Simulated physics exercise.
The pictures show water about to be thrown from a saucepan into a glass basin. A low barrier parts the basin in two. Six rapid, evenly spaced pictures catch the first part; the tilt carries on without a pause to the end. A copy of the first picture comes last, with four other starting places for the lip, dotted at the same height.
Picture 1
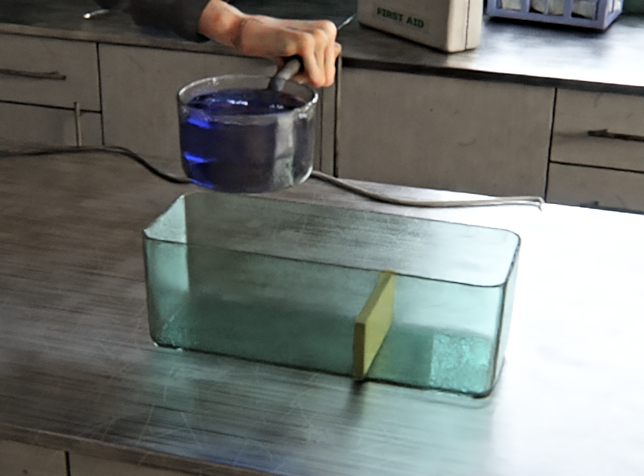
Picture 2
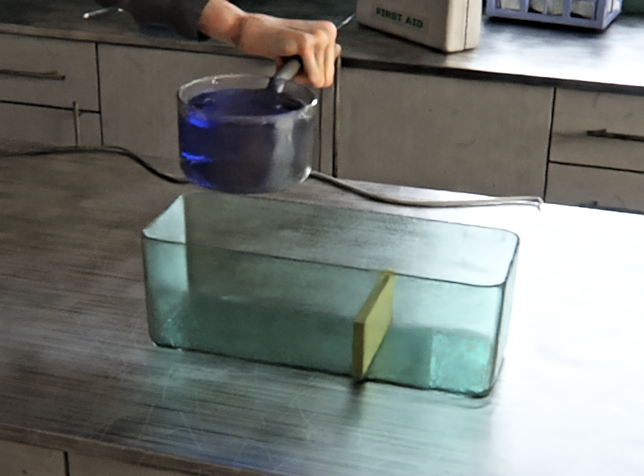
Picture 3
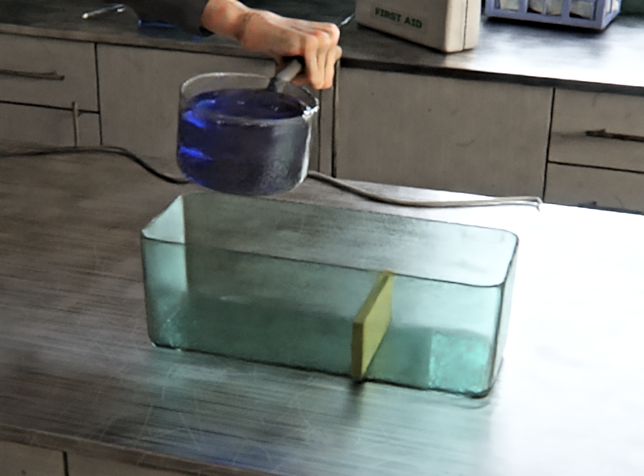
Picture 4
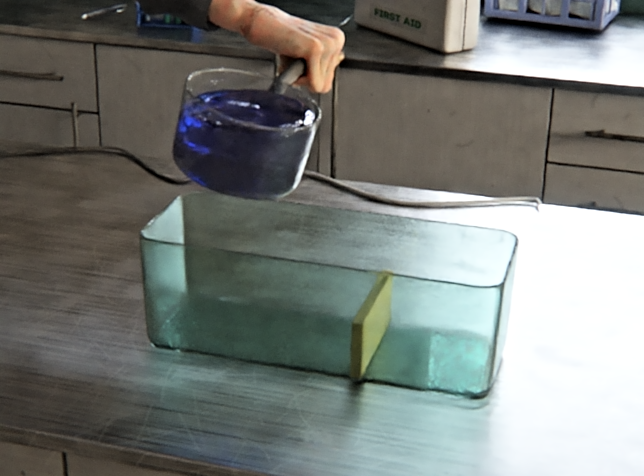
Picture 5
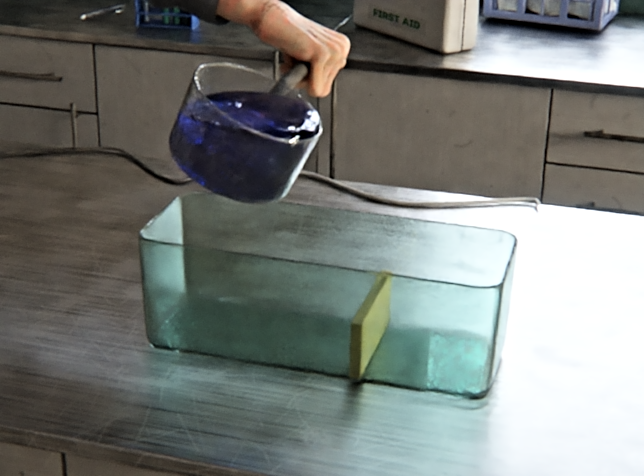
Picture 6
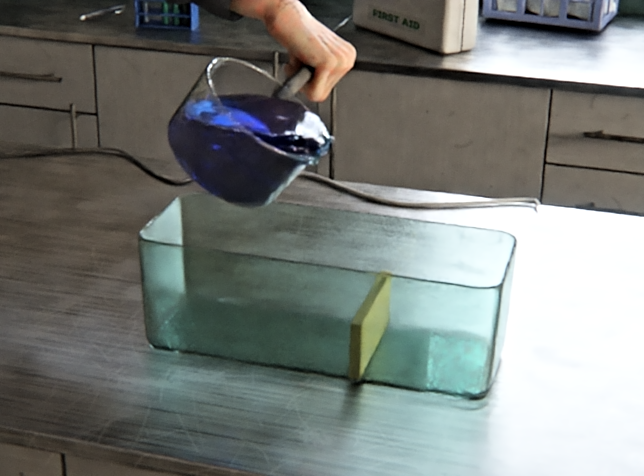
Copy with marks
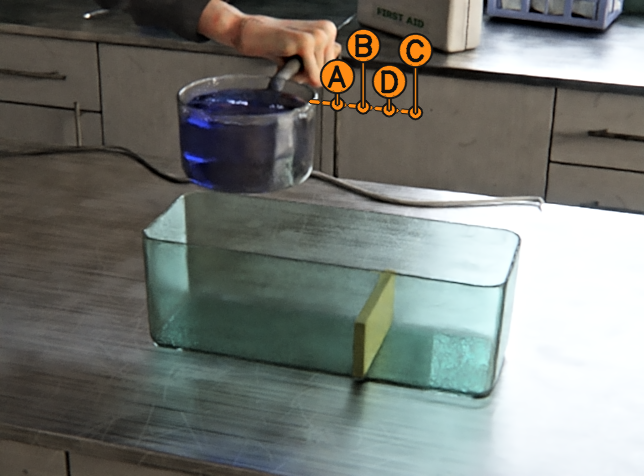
The clip opens with a hand holding a clear saucepan of blue water upright above a greenish glass basin parted by a low yellowish barrier. The hand then tilts the pan gradually down to the right, and the water shifts toward that side until it reaches the lip.
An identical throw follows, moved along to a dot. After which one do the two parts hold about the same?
A.
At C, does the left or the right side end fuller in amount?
The right one.
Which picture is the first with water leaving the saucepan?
Picture 5.
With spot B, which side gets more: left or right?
More ends on the right.
In orange, A at (337, 104); B at (363, 107); C at (415, 112); D at (389, 109).
For spot A, about 52 % ends left of the wall and 46 % right of it.
For spot B, about 24 % ends left of the wall and 74 % right of it.
For spot C, about 8 % ends left of the wall and 90 % right of it.
For spot D, about 7 % ends left of the wall and 92 % right of it.
